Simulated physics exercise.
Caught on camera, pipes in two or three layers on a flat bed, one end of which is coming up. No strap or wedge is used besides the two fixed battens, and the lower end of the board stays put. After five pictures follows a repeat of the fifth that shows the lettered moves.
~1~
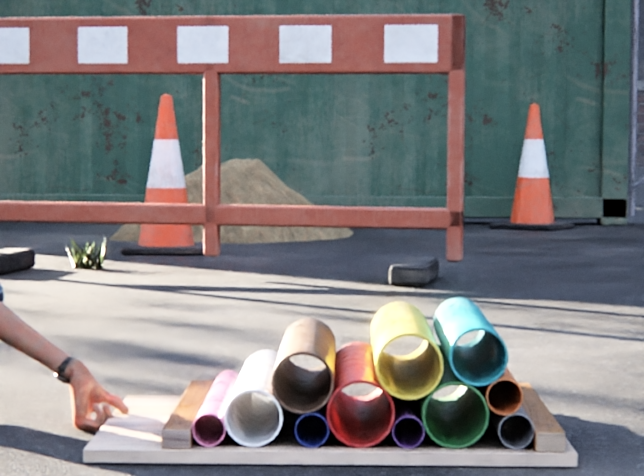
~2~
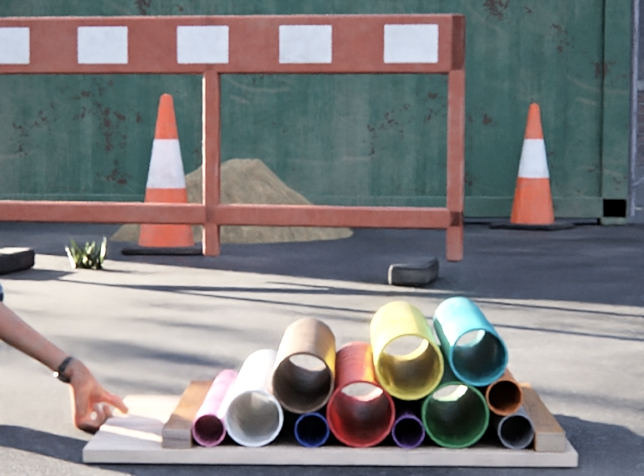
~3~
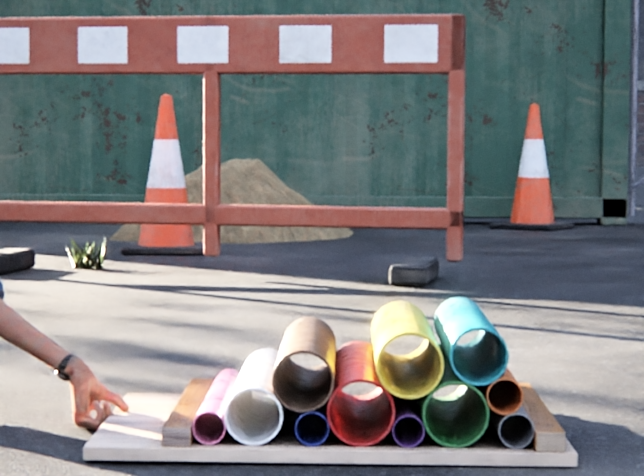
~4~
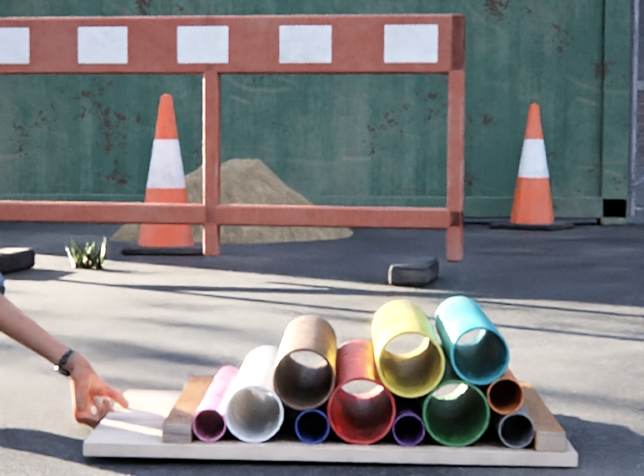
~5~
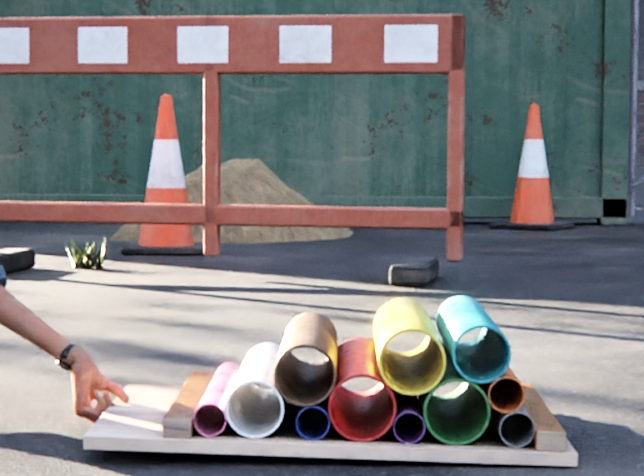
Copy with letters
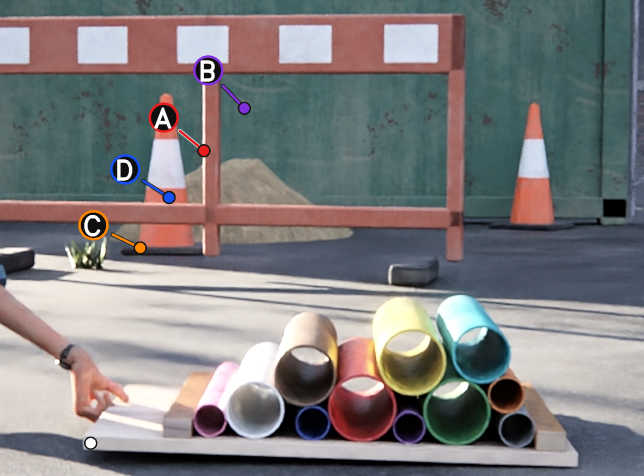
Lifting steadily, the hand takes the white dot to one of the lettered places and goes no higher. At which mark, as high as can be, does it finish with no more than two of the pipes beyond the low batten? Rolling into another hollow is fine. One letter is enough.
At most to A.
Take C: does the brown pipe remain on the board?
The brown pipe: Yes.
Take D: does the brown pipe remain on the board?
Yes, with D.
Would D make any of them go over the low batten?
Yes, at D.
On the marked copy, A at (204, 151); B at (244, 108); C at (140, 248); D at (169, 198); the white dot at (91, 443).
Following A. Soon after the start, board at 21°.
Later, board at 39°.
In the end, board at 39°, two over the low batten (orange, turquoise).
As for the rest, B four over the low batten (orange, brown, turquoise, yellow); C two over the low batten (orange, turquoise); D two over the low batten (orange, turquoise).
